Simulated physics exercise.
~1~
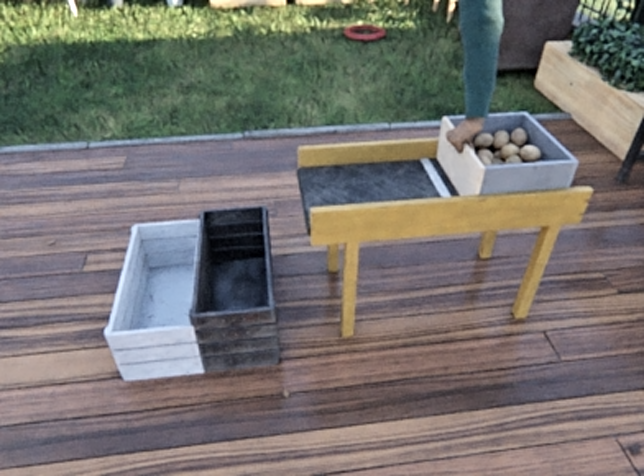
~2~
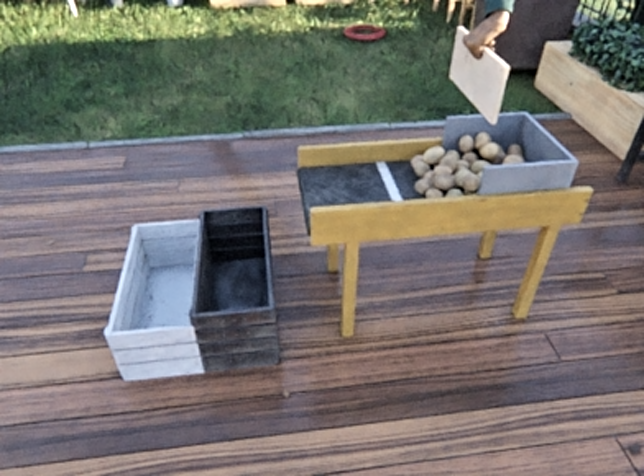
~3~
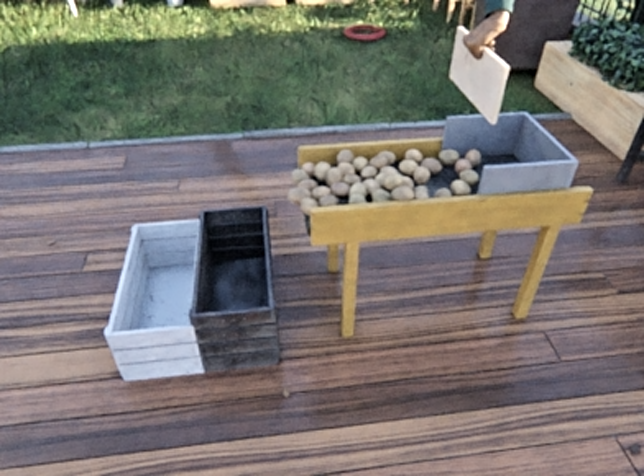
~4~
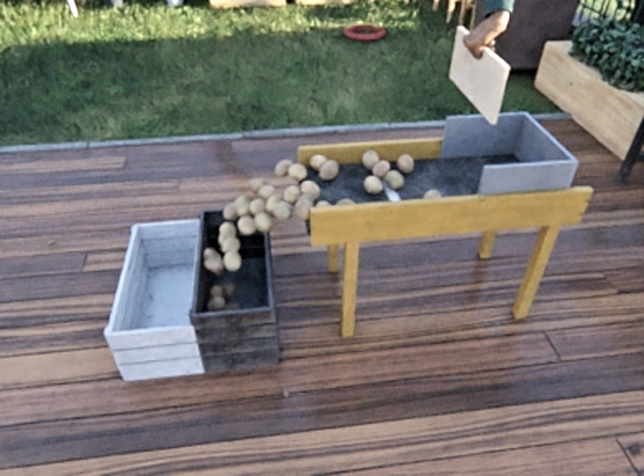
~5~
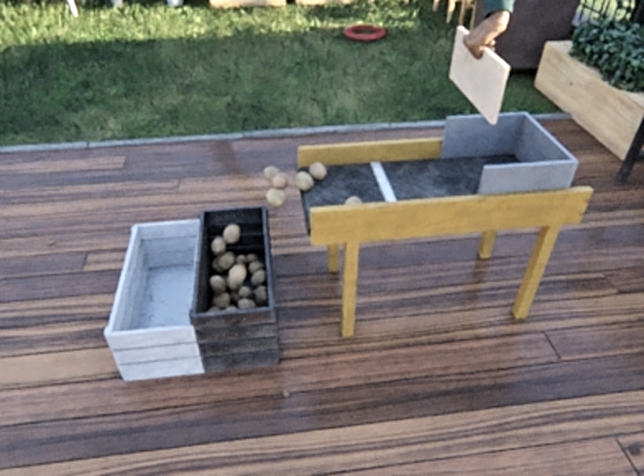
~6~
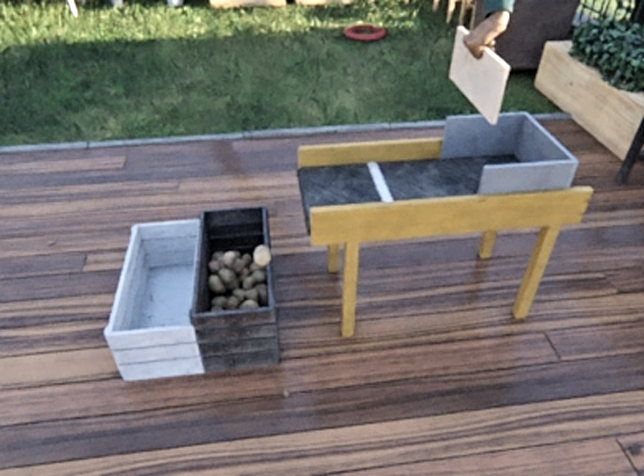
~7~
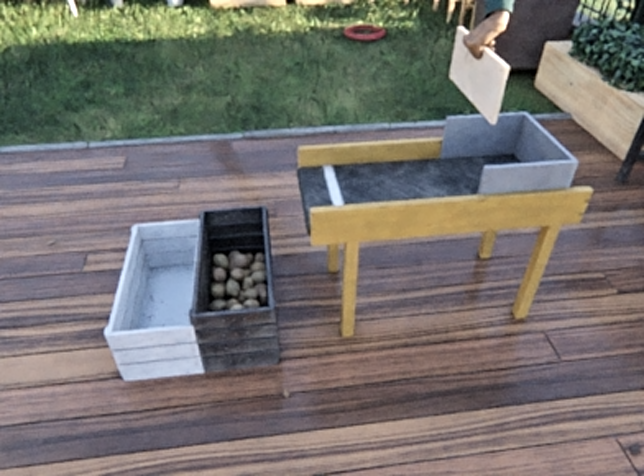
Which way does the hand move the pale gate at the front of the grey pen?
The hand moves the gate upward, raising it clear of the pen so the potatoes can come out.
